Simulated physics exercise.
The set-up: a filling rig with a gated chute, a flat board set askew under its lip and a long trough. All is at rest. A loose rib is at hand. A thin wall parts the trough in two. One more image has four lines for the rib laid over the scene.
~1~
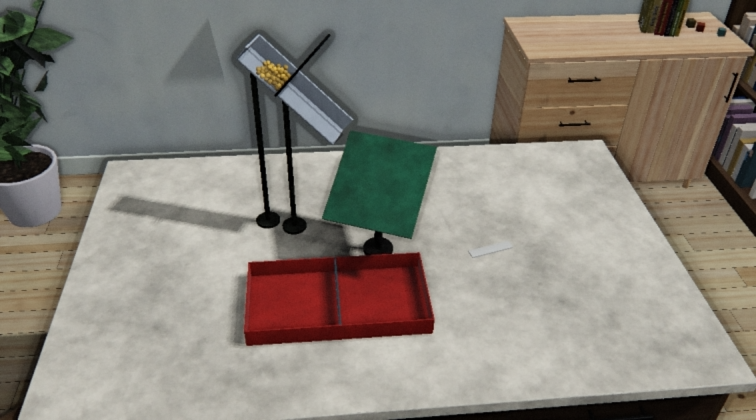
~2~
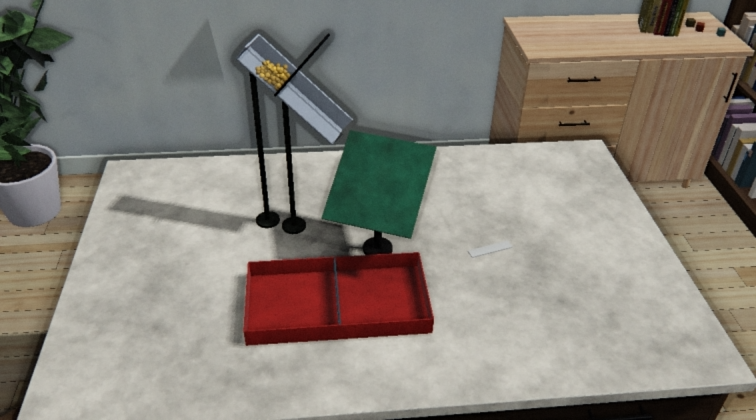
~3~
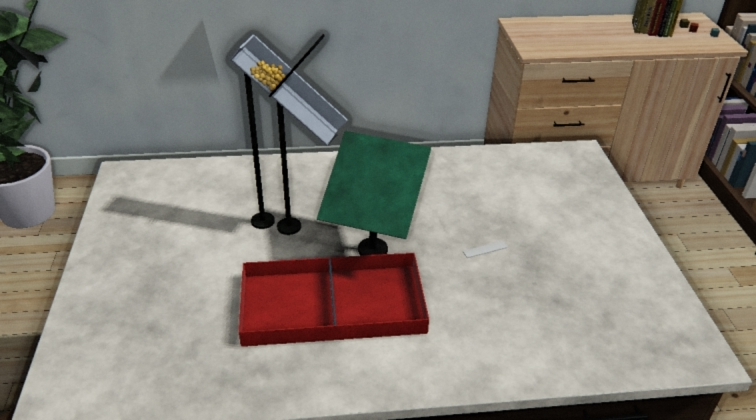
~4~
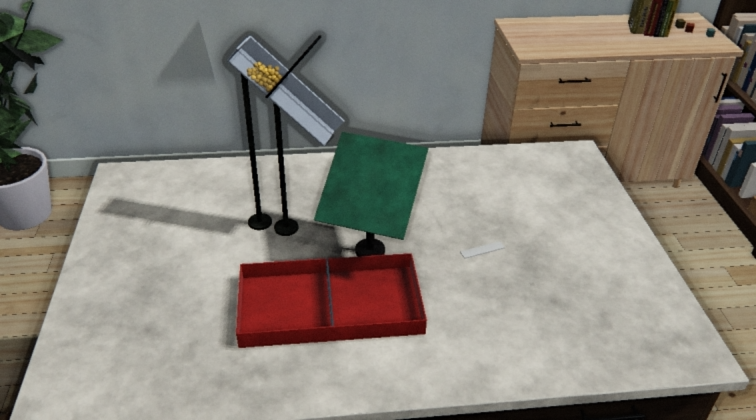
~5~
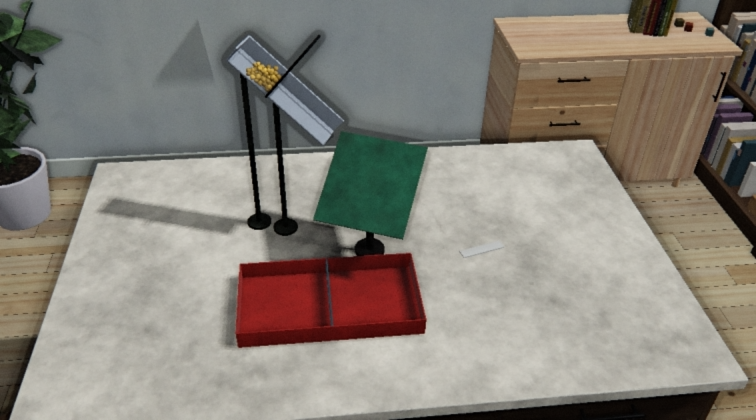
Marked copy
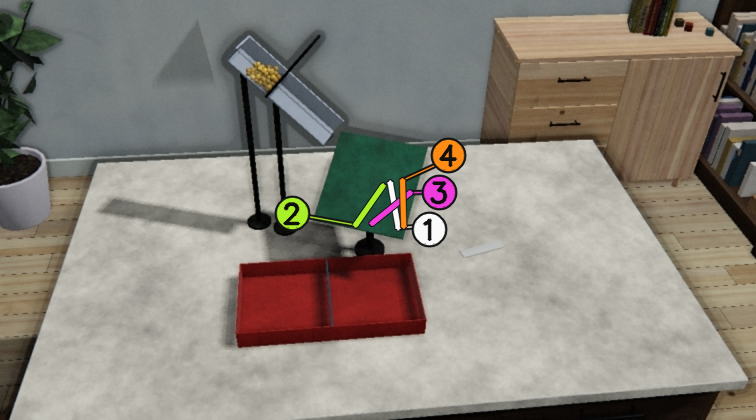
On a pale mottled tabletop in a room with a potted plant and wooden cabinet, a raised, slanting chute holds a clump of yellow pieces above a tilted green board and a divided red tray. The view drifts very slightly, then settles, while the objects themselves stay still.
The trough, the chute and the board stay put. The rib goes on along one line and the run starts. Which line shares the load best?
Line 2.
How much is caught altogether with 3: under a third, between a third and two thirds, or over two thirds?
It is over two thirds.
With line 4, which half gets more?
Right.
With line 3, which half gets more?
The right half.
On the marked copy, line 1 from (390, 182) to (398, 227); line 2 from (383, 185) to (355, 225); line 3 from (410, 192) to (371, 223); line 4 from (402, 180) to (403, 226).
Choosing 1, of what is caught, a small part in the left half, nearly all in the right.
Choosing 2, of what is caught, about half in the left half, about half in the right.
Choosing 3, of what is caught, a small part in the left half, most in the right.
Choosing 4, of what is caught, a small part in the left half, nearly all in the right.
